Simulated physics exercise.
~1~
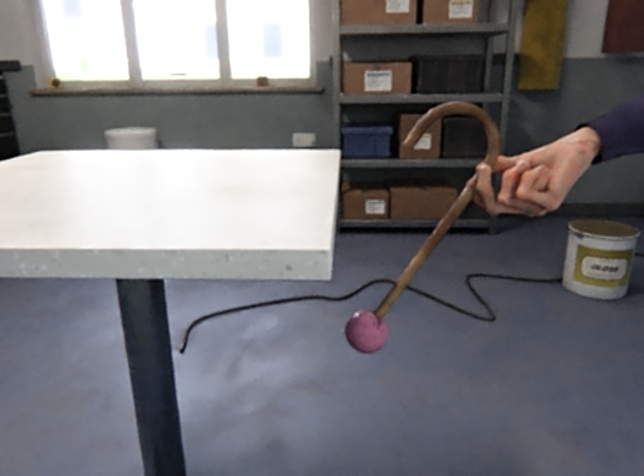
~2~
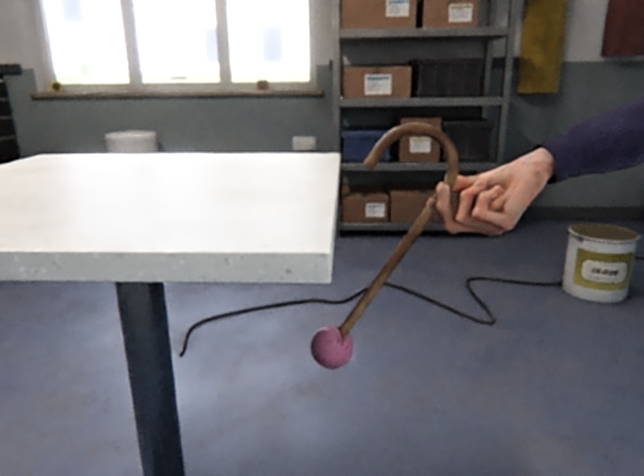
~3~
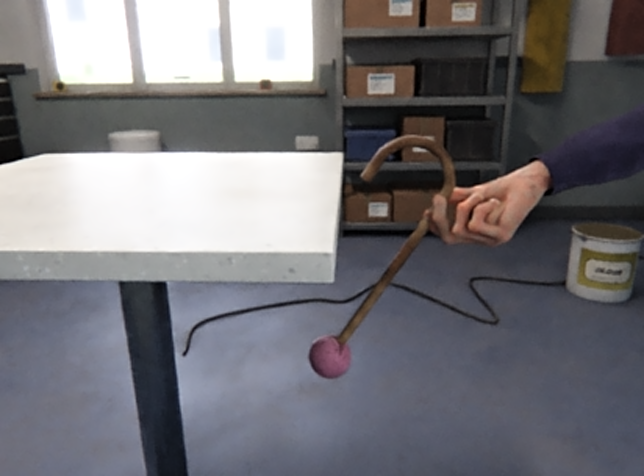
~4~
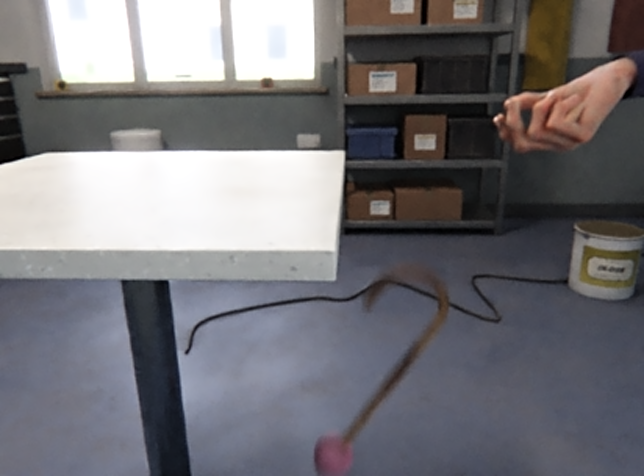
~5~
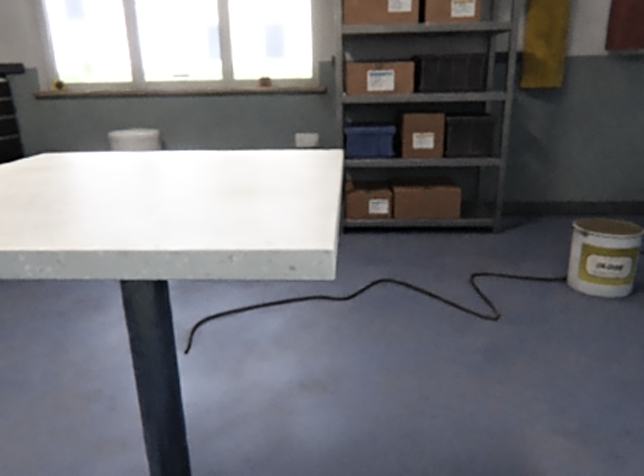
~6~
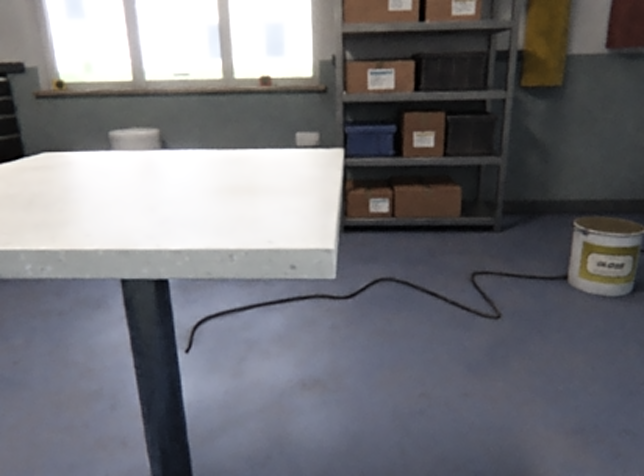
A hooked stick with a pink ball at its lower end was moved left by a hand toward the edge of a white table, but when the hand let go and drew back, it dropped past the edge and fell out of sight.
